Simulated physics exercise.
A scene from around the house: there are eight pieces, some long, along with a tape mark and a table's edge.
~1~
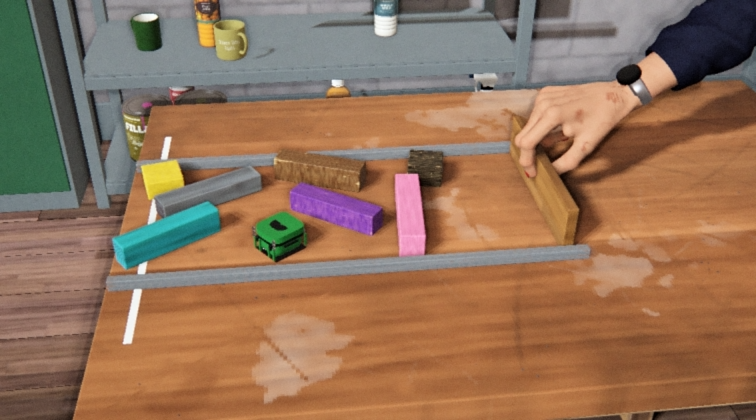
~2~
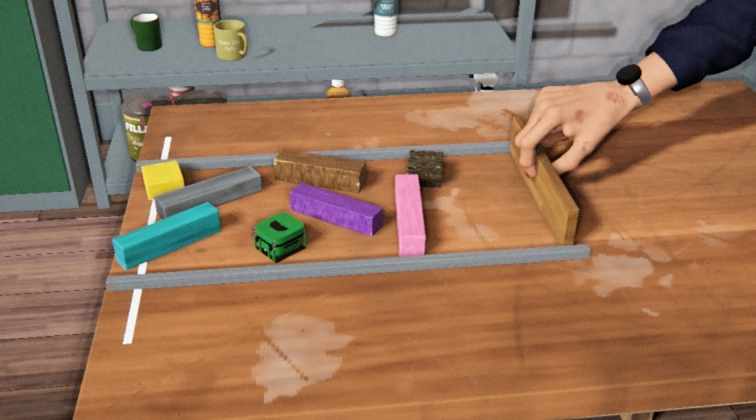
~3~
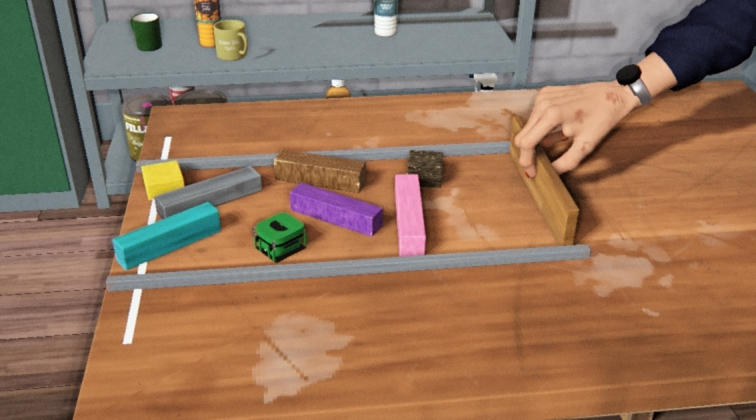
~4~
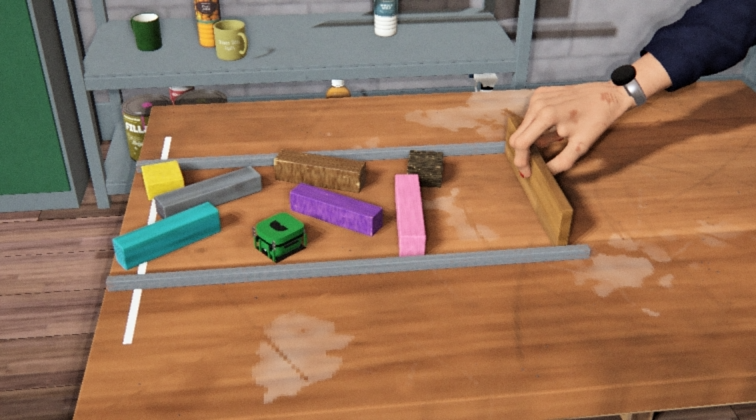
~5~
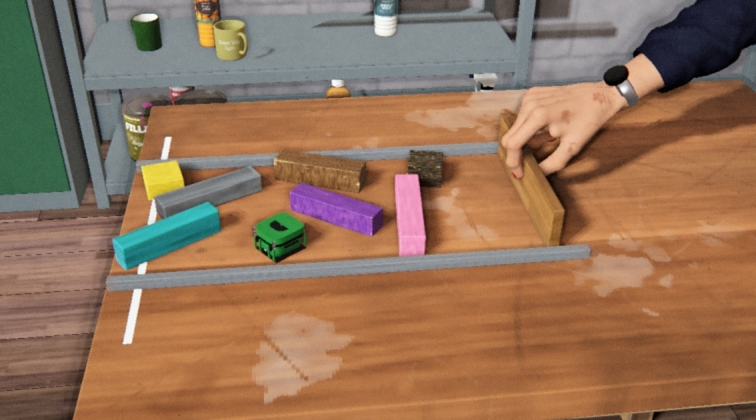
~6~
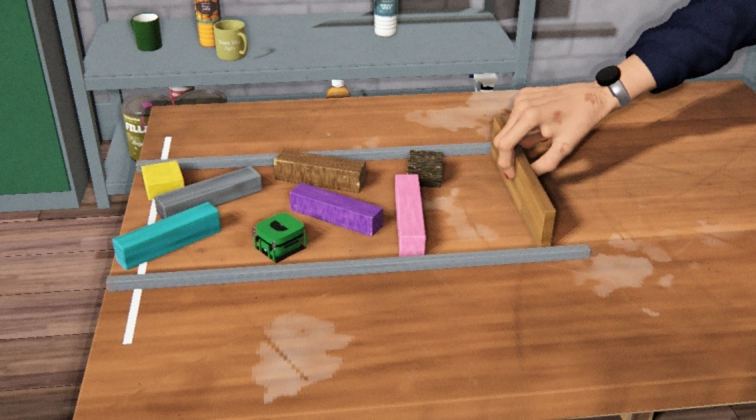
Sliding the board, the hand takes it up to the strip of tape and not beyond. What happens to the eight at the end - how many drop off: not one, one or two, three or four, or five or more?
Count: At least five.
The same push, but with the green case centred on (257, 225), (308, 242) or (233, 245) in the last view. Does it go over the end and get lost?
The green case comes down; is lost; drops off.
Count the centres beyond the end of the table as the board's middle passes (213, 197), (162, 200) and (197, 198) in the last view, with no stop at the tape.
First 3, then 6, then 4.
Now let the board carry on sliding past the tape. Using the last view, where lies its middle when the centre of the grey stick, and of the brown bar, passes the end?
Its middle is around (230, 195) and around (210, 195).
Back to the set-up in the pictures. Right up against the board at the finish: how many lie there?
It's 2 of them.
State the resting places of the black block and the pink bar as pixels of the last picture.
Okay, so first (137, 186), and next (134, 232).
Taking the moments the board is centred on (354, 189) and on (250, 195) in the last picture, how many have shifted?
5 at one spot and 8 at the other.
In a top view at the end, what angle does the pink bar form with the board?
Somewhere near 0 degrees, I'd say.
Early on, none off yet; yellow block at rest near (163, 180); turquoise stick at rest near (169, 235); grey stick at rest near (210, 193).
Finally, the number that fall off is five or more; lost, purple bar, brown bar, green case, grey stick, turquoise stick and yellow block.
